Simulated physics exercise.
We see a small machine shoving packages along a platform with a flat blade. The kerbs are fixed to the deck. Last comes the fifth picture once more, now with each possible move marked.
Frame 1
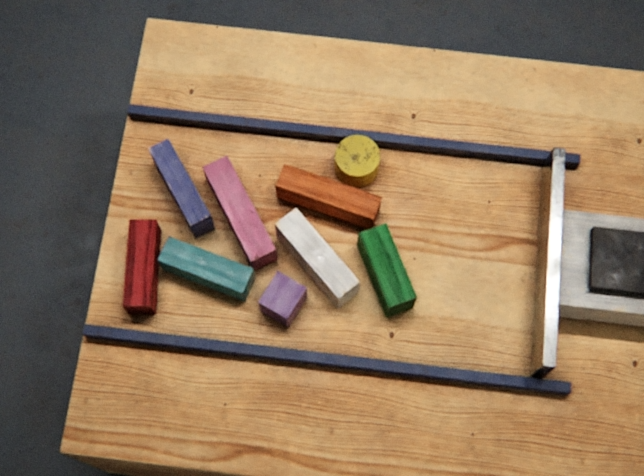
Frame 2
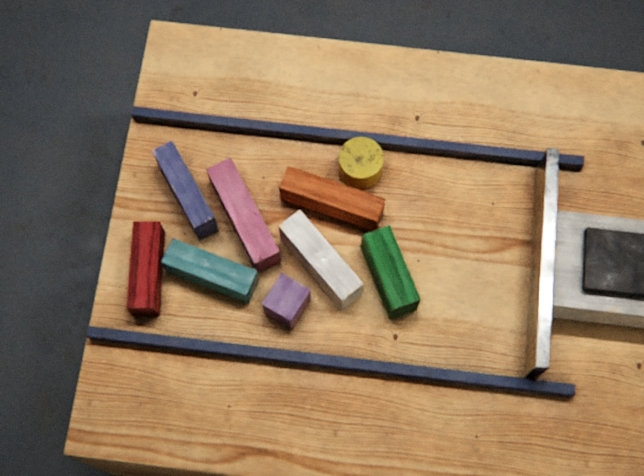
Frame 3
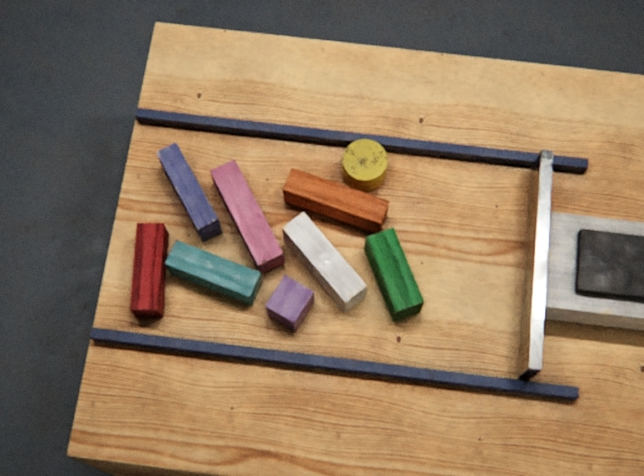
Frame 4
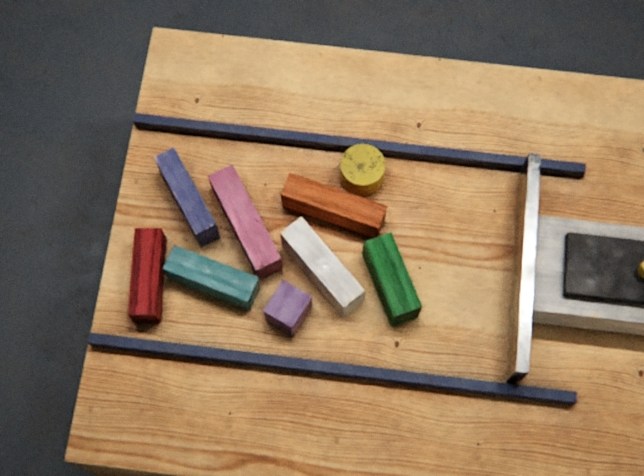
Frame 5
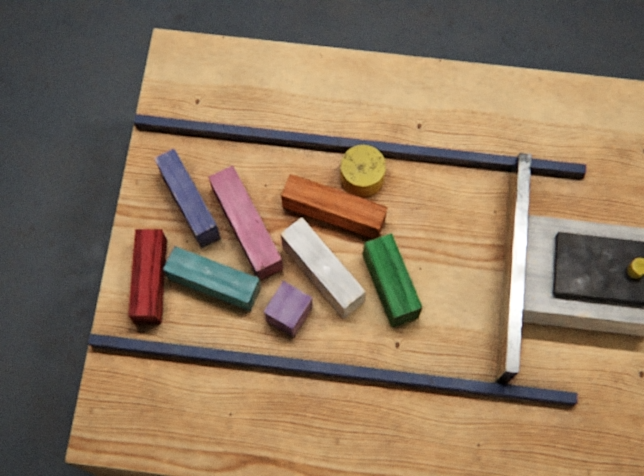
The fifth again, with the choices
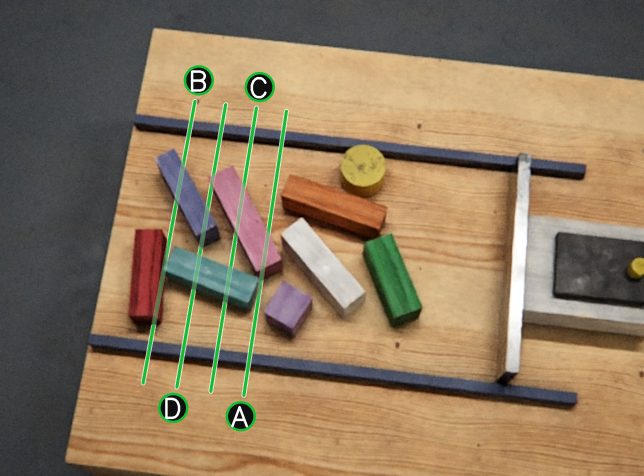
A flat metal blade slides slowly left between two rails toward the still, colourful blocks.
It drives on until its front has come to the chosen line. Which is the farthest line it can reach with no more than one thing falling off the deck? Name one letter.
Up to line C.
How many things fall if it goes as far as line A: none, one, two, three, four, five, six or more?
In all, none.
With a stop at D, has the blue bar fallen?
Yes.
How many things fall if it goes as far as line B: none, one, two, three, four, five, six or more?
Four.
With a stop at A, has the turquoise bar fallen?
No.
On the marked copy, A at (266, 246); B at (170, 235); C at (235, 243); D at (202, 239).
Taking C. A third of the way, robot (492, 255); green stick (383, 280); red stick (149, 277).
Two thirds of the way, robot (389, 243); red stick (144, 276); turquoise bar (200, 280).
When it is over, robot (310, 234); red stick (99, 285); blue bar (138, 196); none fallen.
As for the rest, A is within the limit but short; B drops four; D drops two.
